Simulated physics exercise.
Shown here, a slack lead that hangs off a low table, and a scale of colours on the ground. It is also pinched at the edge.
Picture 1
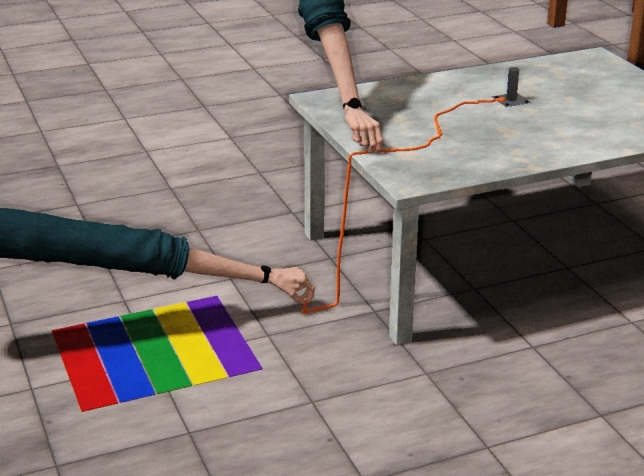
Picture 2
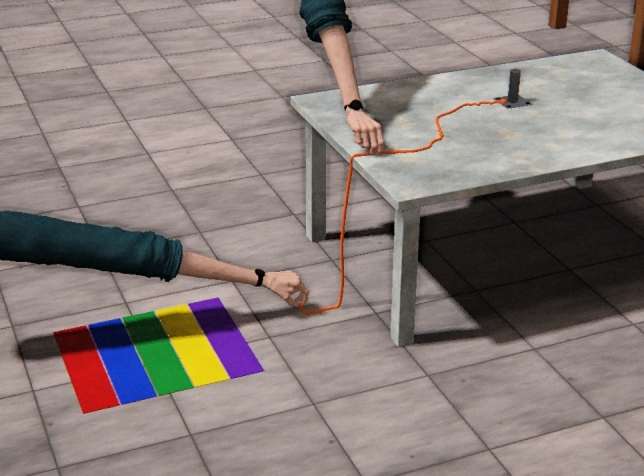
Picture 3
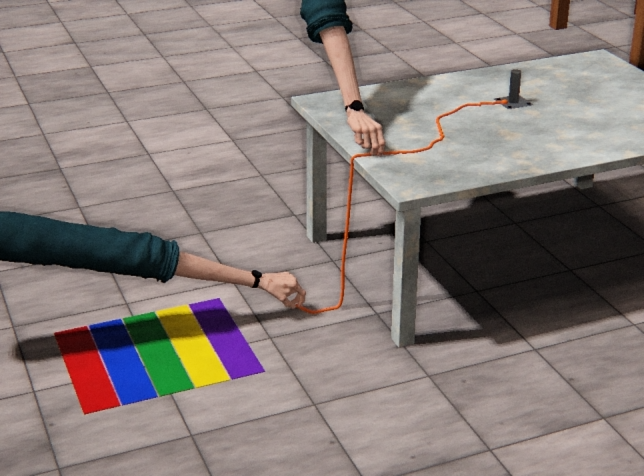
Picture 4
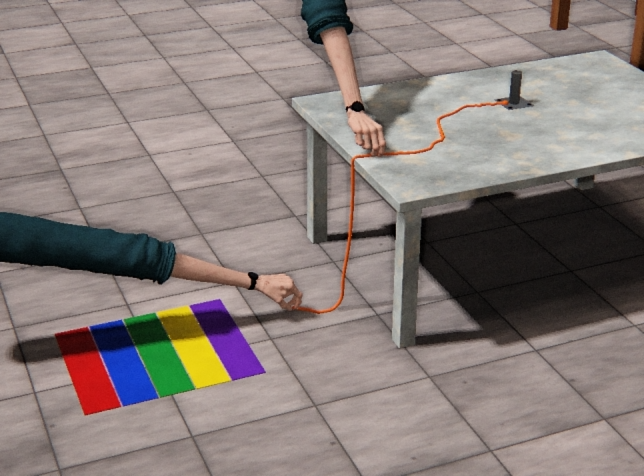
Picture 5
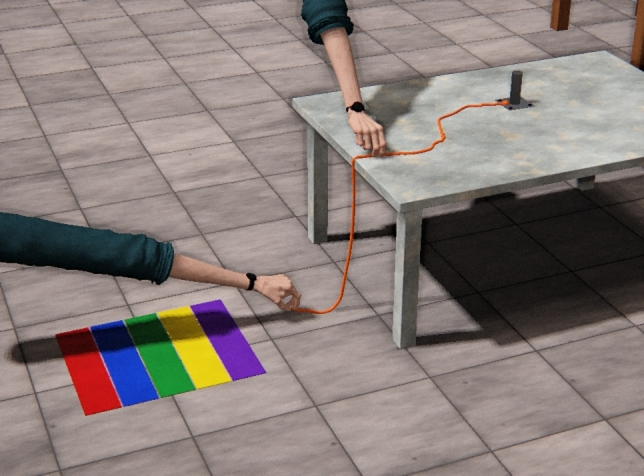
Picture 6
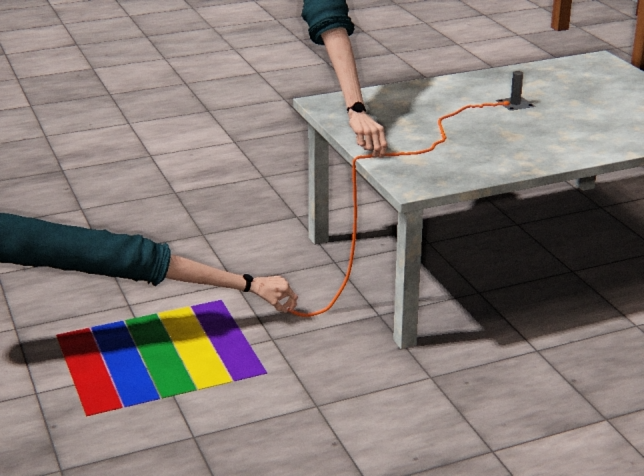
A fist at the lower left, gripping the end of an orange cord, draws back slightly to the left, and the hanging stretch of cord bows gently outward to the right. Seen from above on a grey tiled floor, another hand pins the cord at the near corner of a low grey table, where it winds to a dark post. Red, blue, green, yellow and purple strips lie beneath the sleeved arm, and the camera stays practically still.
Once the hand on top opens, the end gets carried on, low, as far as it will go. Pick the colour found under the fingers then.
Green is under them.
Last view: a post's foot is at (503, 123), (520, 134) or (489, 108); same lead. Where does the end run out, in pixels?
You'd get roughly (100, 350), (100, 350) and (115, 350), one for each try.
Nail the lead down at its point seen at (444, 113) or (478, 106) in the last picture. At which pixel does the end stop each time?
Respectively, (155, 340) and (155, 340).
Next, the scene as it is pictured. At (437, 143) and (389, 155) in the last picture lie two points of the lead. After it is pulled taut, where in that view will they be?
(388, 139) for the first, (338, 161) for the second.
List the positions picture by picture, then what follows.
The first frame shows end (306, 301); purple (238, 358); yellow (203, 366); green (167, 375); blue (131, 383); red (94, 392).
The second frame shows end (300, 304); lead through (479, 105) (437, 122) (424, 149) (353, 160) (344, 225) (342, 289).
The third frame shows end (296, 305).
The fourth frame shows end (293, 307); lead through (481, 106) (438, 124) (425, 150) (354, 161) (351, 226) (343, 291).
The fifth frame shows end (291, 308).
The sixth frame shows end (288, 309); lead through (482, 107) (440, 124) (427, 151) (355, 162) (355, 226) (341, 291).
Early on, end near (216, 325); over purple.
Midway, end near (176, 334); over yellow.
At the end of the slack, end near (152, 339); over green. The end stops over the green strip.
